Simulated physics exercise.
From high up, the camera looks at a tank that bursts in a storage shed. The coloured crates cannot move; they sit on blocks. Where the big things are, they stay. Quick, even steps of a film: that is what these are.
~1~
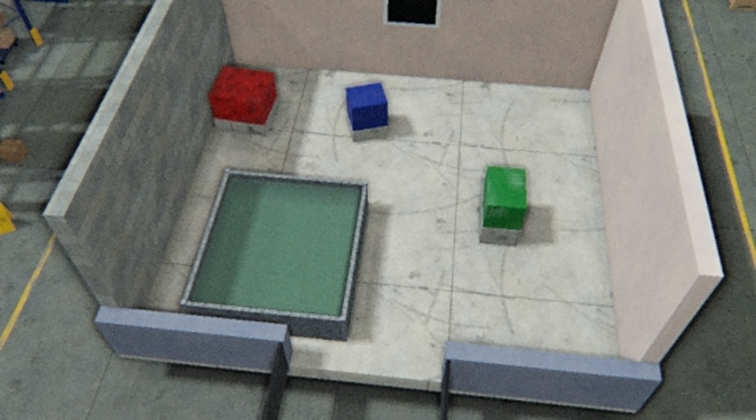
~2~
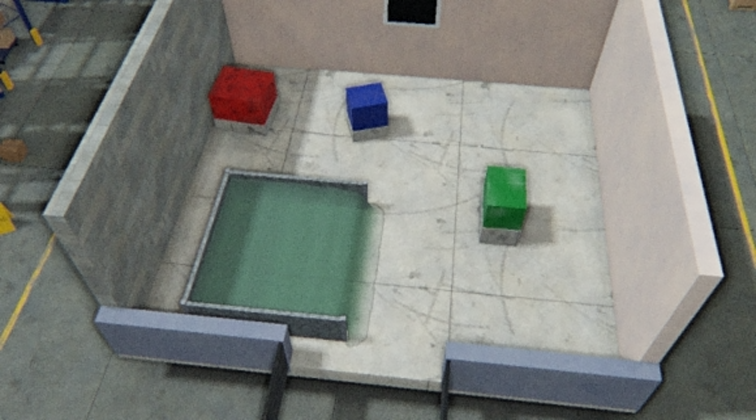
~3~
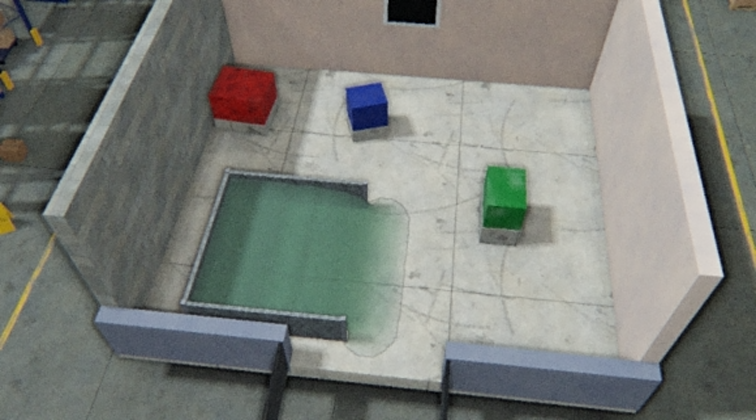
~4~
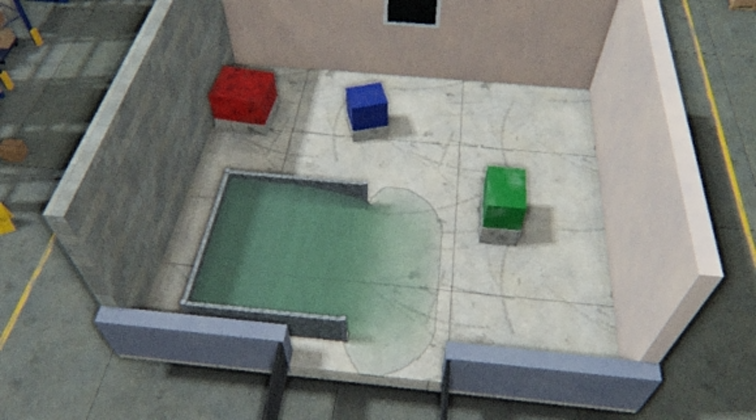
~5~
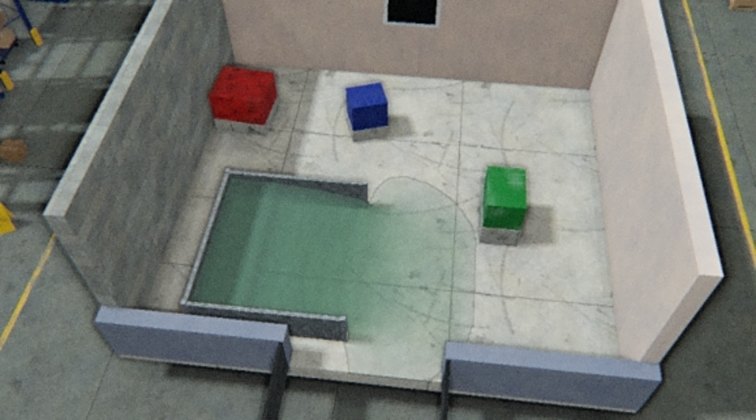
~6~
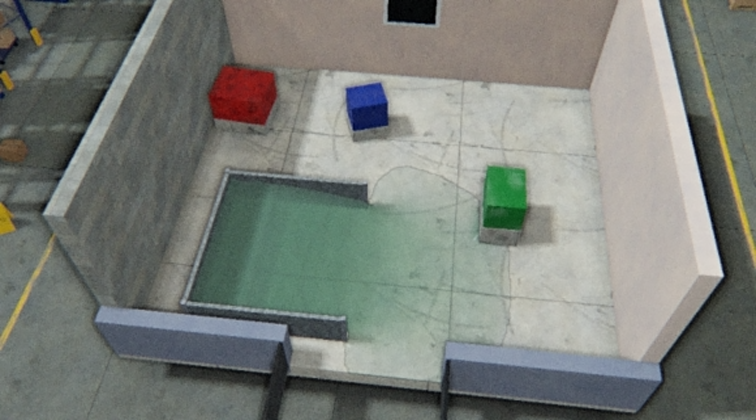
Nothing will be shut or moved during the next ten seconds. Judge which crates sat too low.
The green crate was not too low. The blue crate was not too low. The red crate was not too low.
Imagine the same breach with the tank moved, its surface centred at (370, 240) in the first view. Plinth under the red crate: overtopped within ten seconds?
One by one: Red is spared.
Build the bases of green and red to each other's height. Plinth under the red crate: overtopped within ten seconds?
Red: Untouched.
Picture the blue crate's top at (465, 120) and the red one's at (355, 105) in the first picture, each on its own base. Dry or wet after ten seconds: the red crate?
The red crate is untouched.
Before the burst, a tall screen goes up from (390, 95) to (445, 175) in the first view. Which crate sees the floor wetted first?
It's the green crate.
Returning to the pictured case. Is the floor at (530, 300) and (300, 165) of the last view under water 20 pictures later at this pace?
First spot soaked, second spot bare.
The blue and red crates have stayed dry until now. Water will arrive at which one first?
Answer: That's the blue one.
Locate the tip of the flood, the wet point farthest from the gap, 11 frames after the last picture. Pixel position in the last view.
Roughly at (564, 128).
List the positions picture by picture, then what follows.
The tank at (281, 242) is whole and still, in the first frame.
The front is at (374, 208), out from the gap at (354, 262), in the second frame.
Water pours out at (354, 263) and has run to (390, 204), in the third frame.
Water pours out at (354, 264) and has run to a hidden place, in the fourth frame.
Water pours out at (354, 264) and has run to (445, 200), in the fifth frame.
The front is at (495, 343), out from the gap at (354, 264), in the sixth frame.
A moment on, water covers 35 % of the floor; the green crate water round its plinth, the blue crate not reached, the red crate not reached.
Next, water covers 45 % of the floor; the green crate water round its plinth, the blue crate not reached, the red crate not reached.
Then, water covers 60 % of the floor; the green crate water round its plinth, the blue crate not reached, the red crate not reached.
Later, water covers 70 % of the floor; the green crate water round its plinth, the blue crate water round its plinth, the red crate not reached.
In the end, water covers 95 % of the floor; the green crate stayed above the water, the blue crate stayed above the water, the red crate stayed above the water.
